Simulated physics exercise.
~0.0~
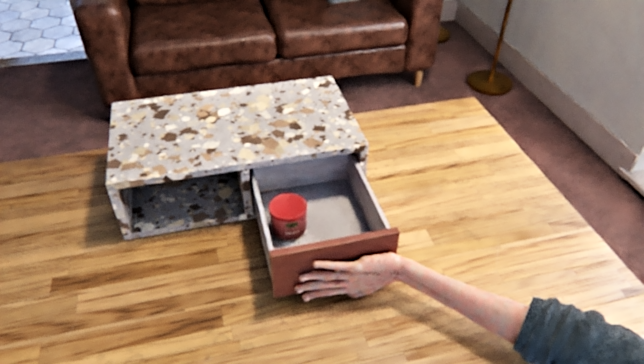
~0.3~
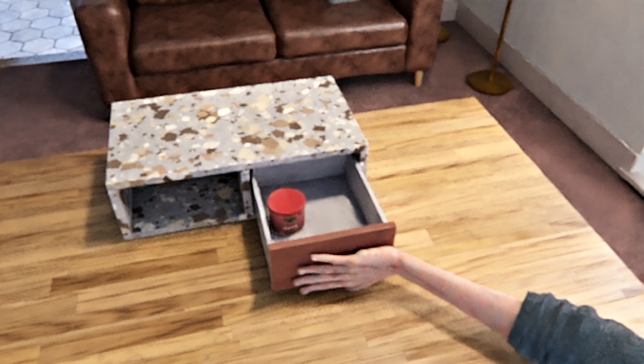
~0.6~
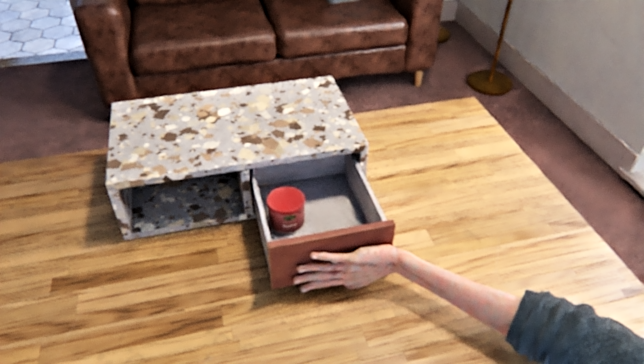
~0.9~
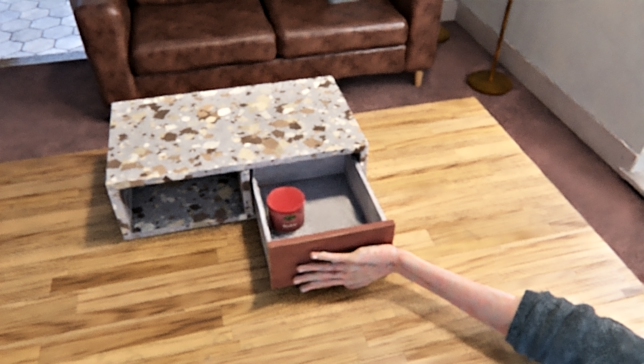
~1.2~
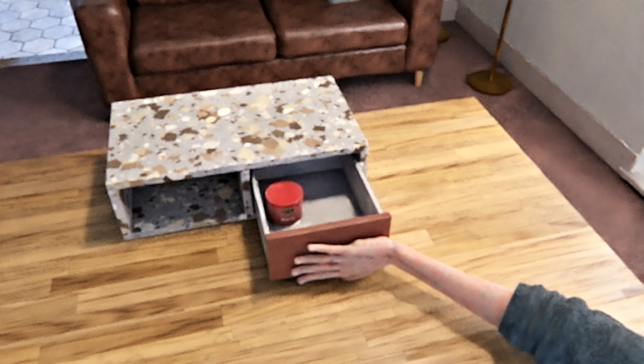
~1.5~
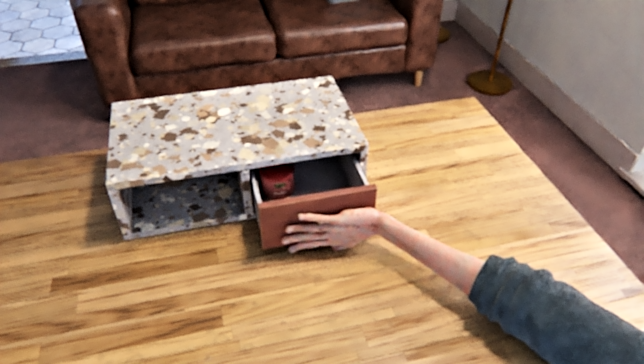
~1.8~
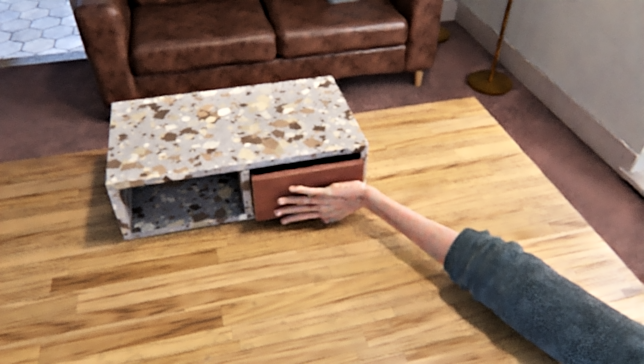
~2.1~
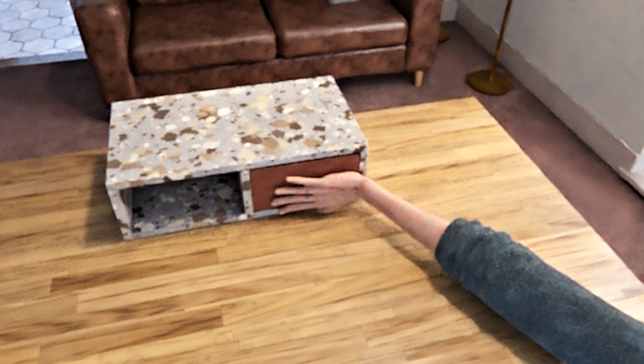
A hand rested against the front of an open drawer holding a red tin, in a low speckled chest near a brown leather sofa, then pushed it inward, carrying the tin out of sight, until the drawer sat fully shut.
